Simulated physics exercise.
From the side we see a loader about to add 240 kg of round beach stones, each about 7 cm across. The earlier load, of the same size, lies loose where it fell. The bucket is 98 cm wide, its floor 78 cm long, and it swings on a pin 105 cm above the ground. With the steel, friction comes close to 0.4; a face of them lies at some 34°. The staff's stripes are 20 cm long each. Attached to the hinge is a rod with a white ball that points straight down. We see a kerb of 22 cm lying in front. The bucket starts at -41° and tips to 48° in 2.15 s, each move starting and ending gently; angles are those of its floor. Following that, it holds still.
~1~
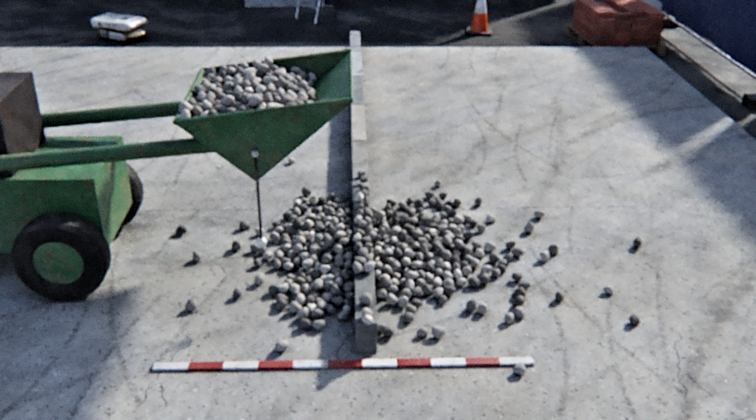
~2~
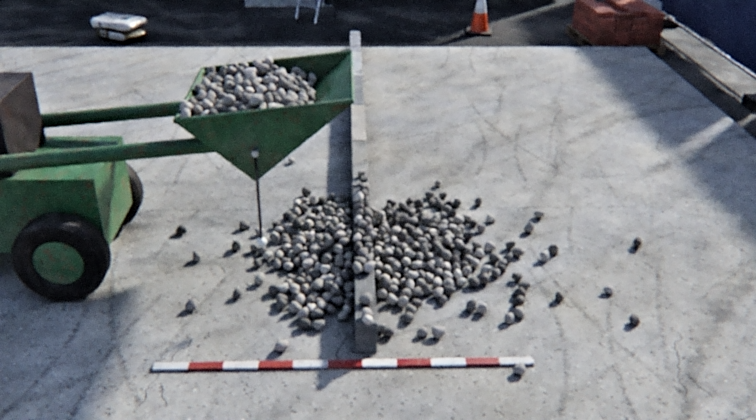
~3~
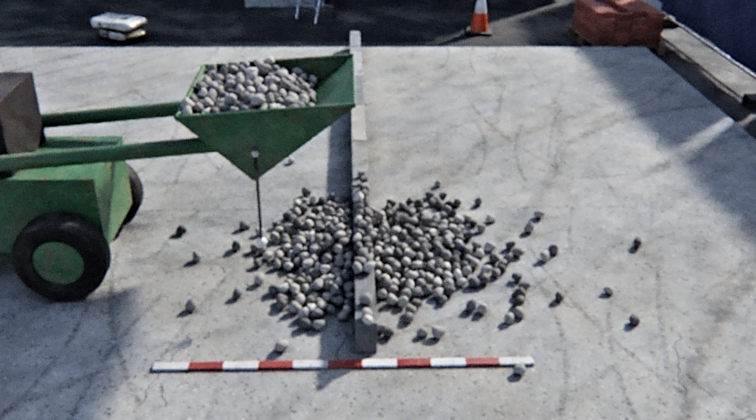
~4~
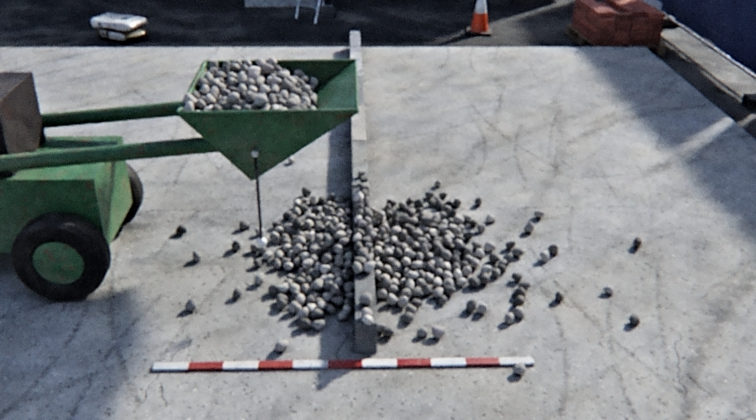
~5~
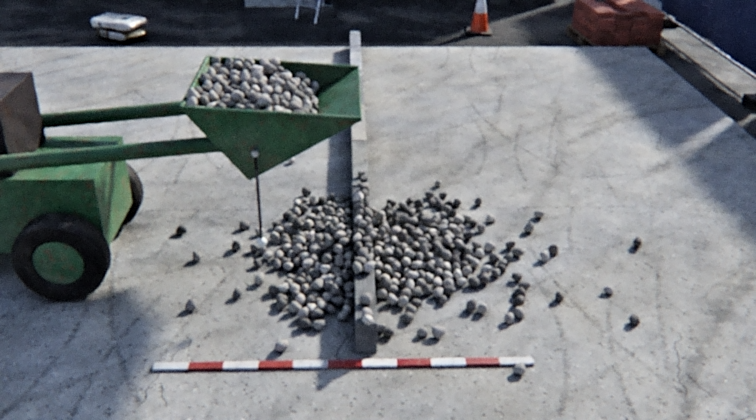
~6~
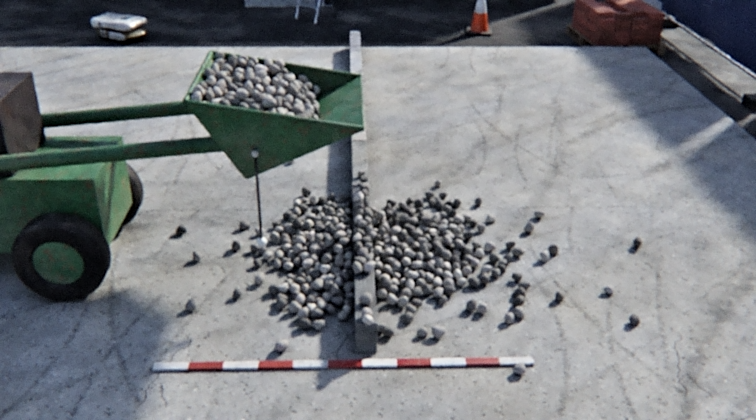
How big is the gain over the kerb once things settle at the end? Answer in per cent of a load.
The gain is about 57 per cent of a load.
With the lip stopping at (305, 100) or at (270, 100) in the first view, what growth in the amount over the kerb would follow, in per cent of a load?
About 5 per cent from the first spot and 0 per cent from the second.
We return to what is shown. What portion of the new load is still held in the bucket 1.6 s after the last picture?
Roughly 0 per cent remains inside.
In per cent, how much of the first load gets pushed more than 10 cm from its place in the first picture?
10 %.
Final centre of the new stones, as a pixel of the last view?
Roughly at pixel (381, 244).
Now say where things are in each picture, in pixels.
In the first picture, lip at (353, 100), floor tilted -41°, highest stones at (252, 73). The earlier load is highest near (365, 235), 27 cm above ground level, 55 % on this side of the kerb, 45 % over the kerb.
In the second picture, lip at (353, 101), floor tilted -40°, highest stones at (252, 73).
In the third picture, the bucket is at -38°, its lip at (355, 105); the top of the load is at (253, 73).
In the fourth picture, lip at (358, 111), floor tilted -34°, highest stones at (242, 73).
In the fifth picture, lip at (361, 119), floor tilted -30°, highest stones at (232, 71).
In the sixth picture, lip at (364, 129), floor tilted -24°, highest stones at (220, 68).
Then, 1.0 s after the last picture the floor is at 34°; in per cent of one load, 80 in the bucket, 73 on this side of the kerb, 48 over the kerb; the foremost stones are at (574, 259).
Then, 1.6 s after the last picture the floor is at 48°; in per cent of one load, 0 in the bucket, 103 on this side of the kerb, 98 over the kerb; the foremost stones are at (574, 259).
Then, 2.0 s after the last picture the floor is at 48°; in per cent of one load, 0 in the bucket, 98 on this side of the kerb, 102 over the kerb; the foremost stones are at (576, 262).
Then, 4.5 s after the last picture the floor is at 48°; in per cent of one load, 0 in the bucket, 98 on this side of the kerb, 102 over the kerb; the foremost stones are at (577, 263). Net gain over the kerb, 57.
